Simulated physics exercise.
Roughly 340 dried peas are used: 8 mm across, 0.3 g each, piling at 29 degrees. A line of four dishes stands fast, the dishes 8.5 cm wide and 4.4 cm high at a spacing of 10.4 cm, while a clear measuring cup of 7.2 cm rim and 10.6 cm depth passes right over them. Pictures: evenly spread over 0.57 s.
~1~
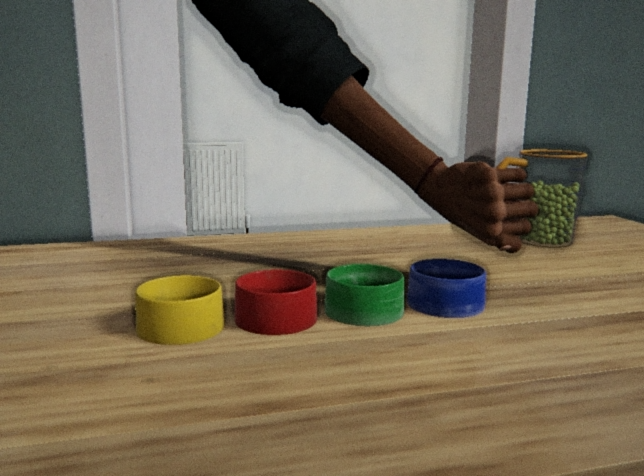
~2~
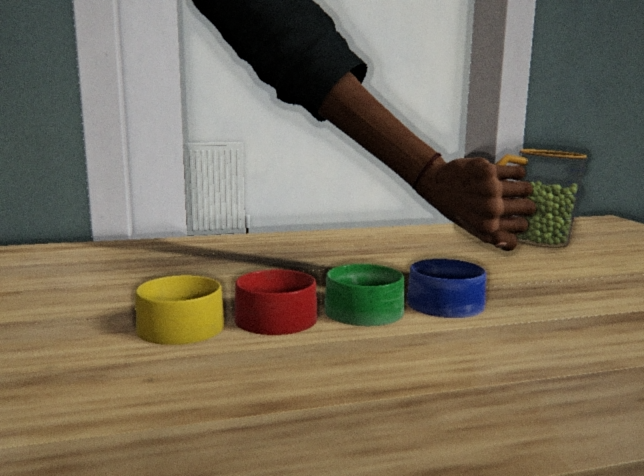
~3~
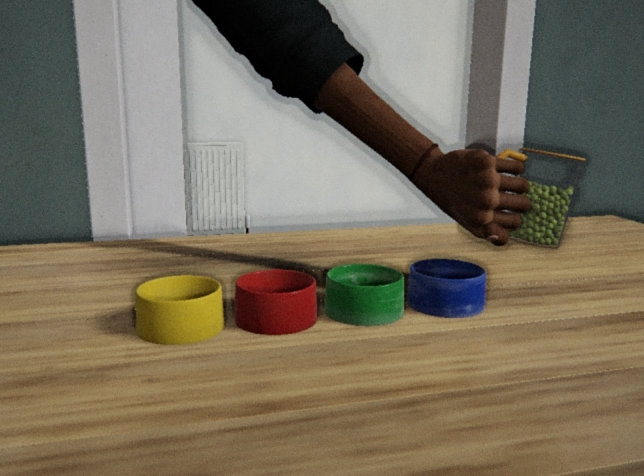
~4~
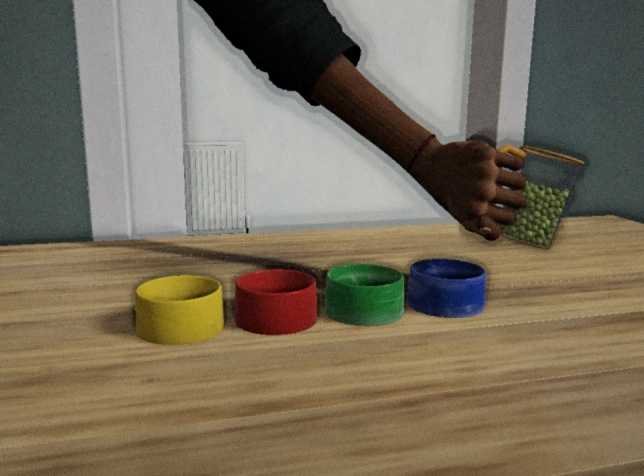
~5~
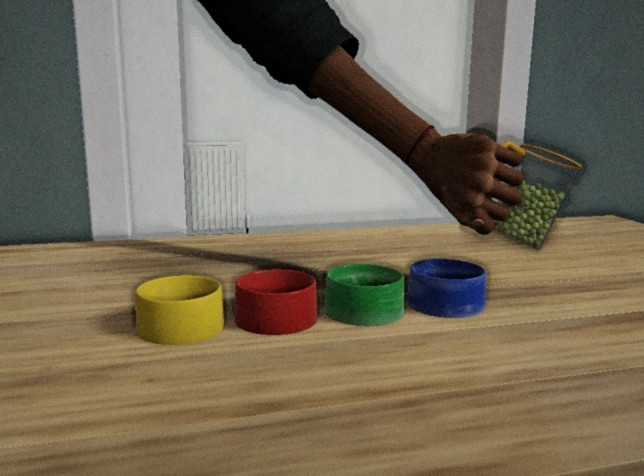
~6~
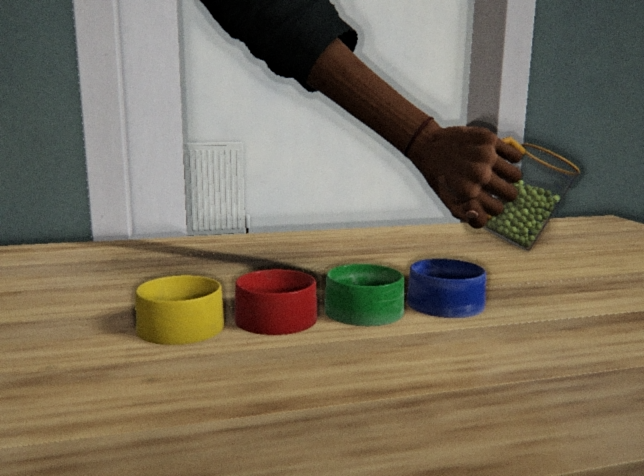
On a wooden table behind a row of yellow, red, green and blue dishes, a hand held a clear cup of green peas, gradually tilting it to the right while shifting it slightly left.
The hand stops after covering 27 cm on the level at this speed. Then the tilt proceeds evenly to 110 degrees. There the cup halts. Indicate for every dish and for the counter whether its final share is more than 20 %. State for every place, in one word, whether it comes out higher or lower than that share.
Red: Lower, blue: Lower, green: Lower, yellow: Lower, counter: Higher.
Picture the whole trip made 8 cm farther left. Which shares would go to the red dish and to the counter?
In that case, red: 0; counter: 10.
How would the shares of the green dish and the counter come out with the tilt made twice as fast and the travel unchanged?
It would be green 0 and counter 100.
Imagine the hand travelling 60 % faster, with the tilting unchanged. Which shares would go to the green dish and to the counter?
Result - green dish: 0; counter: 10.
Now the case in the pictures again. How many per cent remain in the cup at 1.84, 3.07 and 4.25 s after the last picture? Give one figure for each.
About 15, 0, 0 per cent.
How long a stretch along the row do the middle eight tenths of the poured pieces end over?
About 11 cm.
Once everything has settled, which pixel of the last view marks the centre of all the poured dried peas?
Look around (520, 295) in the last picture.
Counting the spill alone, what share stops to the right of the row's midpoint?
That works out to close to 100 per cent.
Then, 1.84 s after the last picture, tilt 110 degrees; cup holds 15 %.
Then, 3.07 s after the last picture, tilt 110 degrees; cup holds 0 %, blue 5 %.
Then, 4.25 s after the last picture, tilt 110 degrees; cup holds 0 %, blue 5 %.
In the end, red 0 %, blue 5 %, green 0 %, yellow 0 %, counter 95 %.
